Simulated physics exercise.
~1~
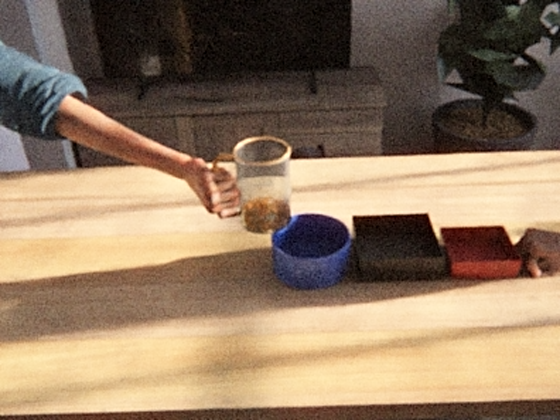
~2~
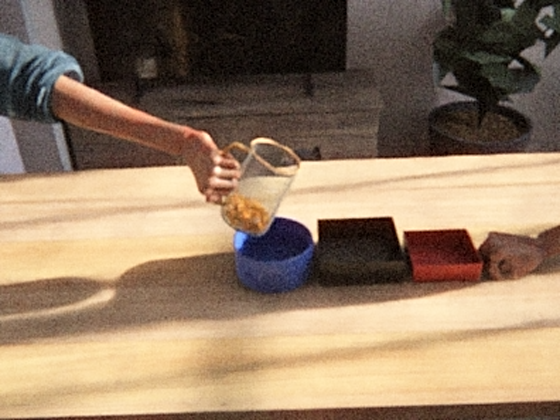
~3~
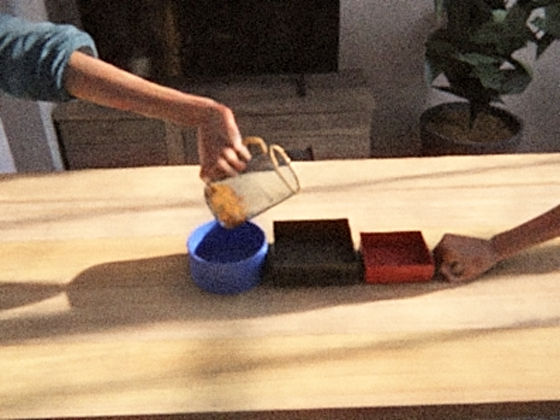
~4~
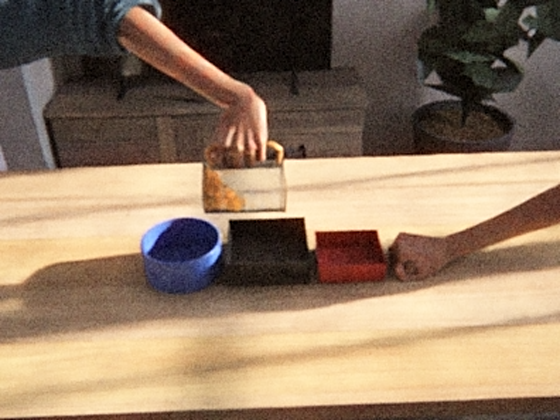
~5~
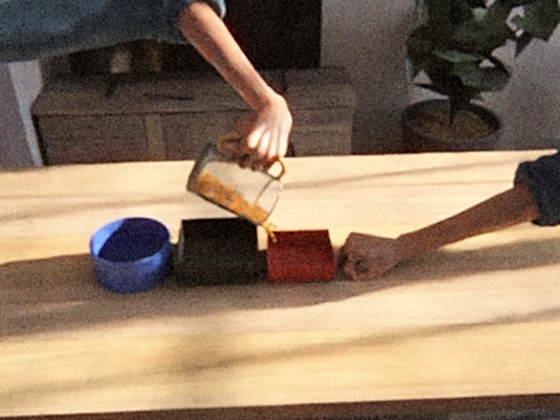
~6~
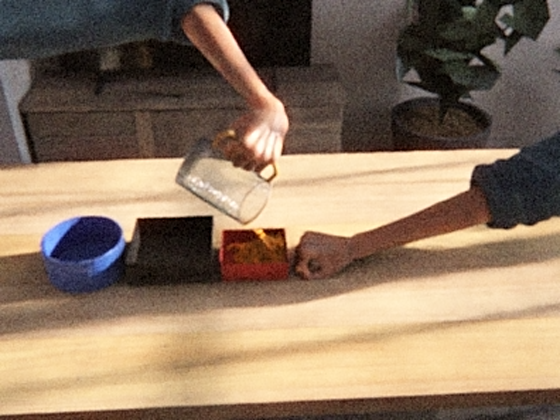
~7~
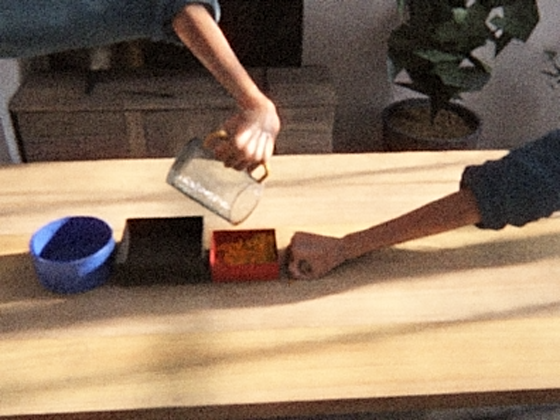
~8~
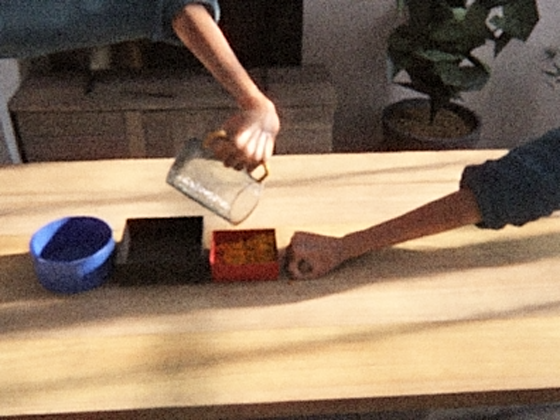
The video shows one hand tilting a glass jug of dried corn kernels above a wooden table while another hand beside a row of blue, black and red containers moves with them leftward; the kernels pour into the red one, filling it as the jug empties and everything stops.
